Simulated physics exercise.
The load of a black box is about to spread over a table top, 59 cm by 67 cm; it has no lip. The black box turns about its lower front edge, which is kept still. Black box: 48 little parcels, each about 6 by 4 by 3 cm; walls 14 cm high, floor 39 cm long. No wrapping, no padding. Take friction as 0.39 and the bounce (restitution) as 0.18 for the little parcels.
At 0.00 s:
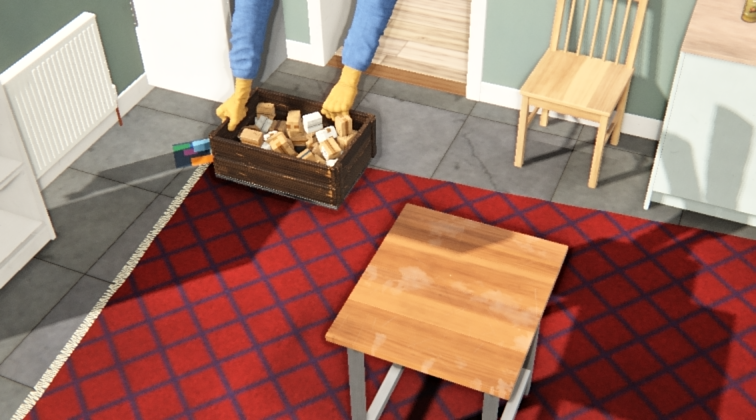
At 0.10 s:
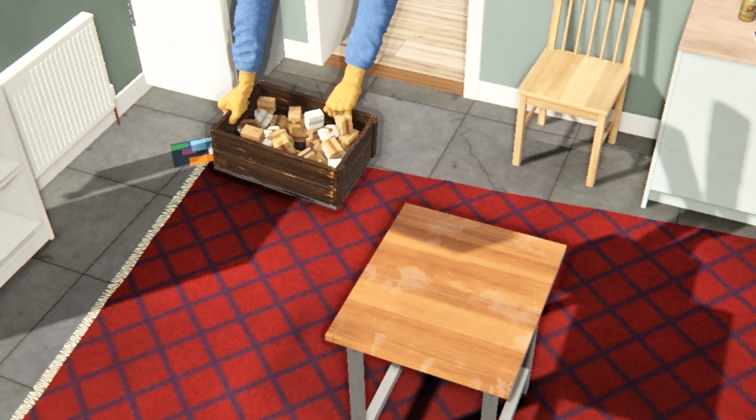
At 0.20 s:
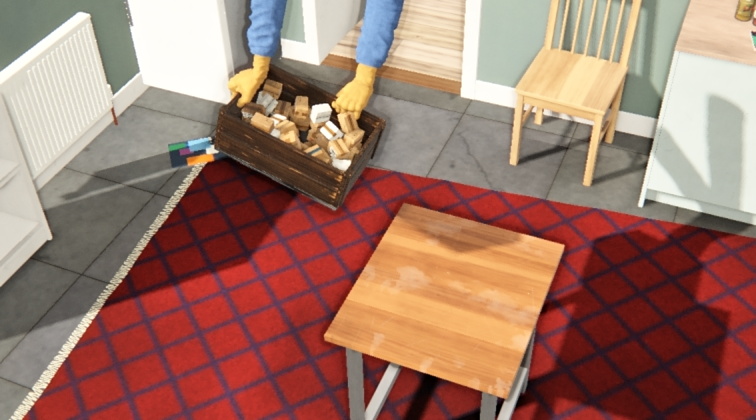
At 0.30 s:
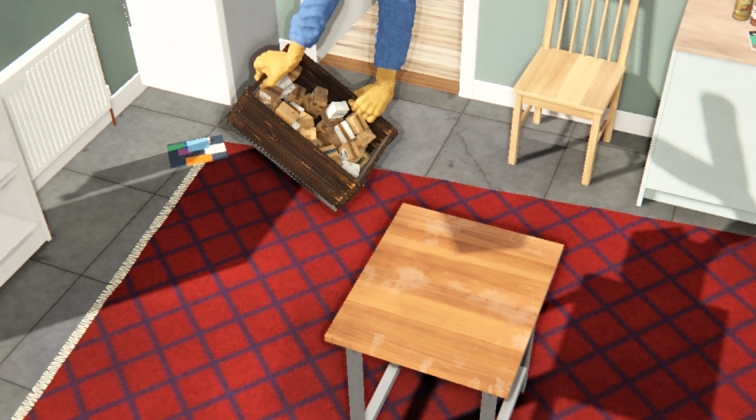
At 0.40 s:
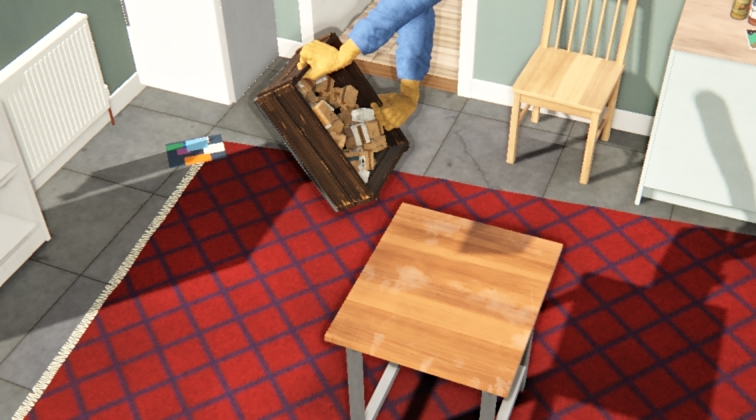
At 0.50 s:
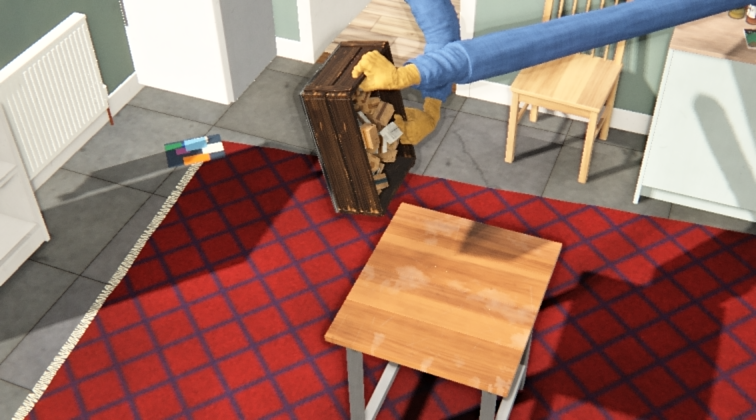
In a room with a red checked rug, yellow-gloved hands gripped a dark box of little parcels behind a wooden table and steadily turned it onto its side, the parcels still inside.
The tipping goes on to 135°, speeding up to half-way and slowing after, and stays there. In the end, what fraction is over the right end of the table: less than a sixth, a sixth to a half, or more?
Expect a sixth to a half of the load over the right end of the table.
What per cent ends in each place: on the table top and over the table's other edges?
Roughly 70 and 5 per cent.
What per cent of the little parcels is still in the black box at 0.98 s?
Roughly 0 per cent is still inside.
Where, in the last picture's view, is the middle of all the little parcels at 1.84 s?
Near (481, 290).
After 0.71 s, tilt 118°; 28 still in the black box, 1 on the table top and 19 in the air.
After 0.98 s, tilt 135°; 42 on the table top and 6 in the air.
After 1.36 s, tilt 135°; 34 on the table top, 12 over the right end of the table and 2 over the table's other edges.
Final count (at 1.84 s), 34 on the table top, 12 over the right end of the table and 2 over the table's other edges. Asked share, 12 of 48, 25 per cent.
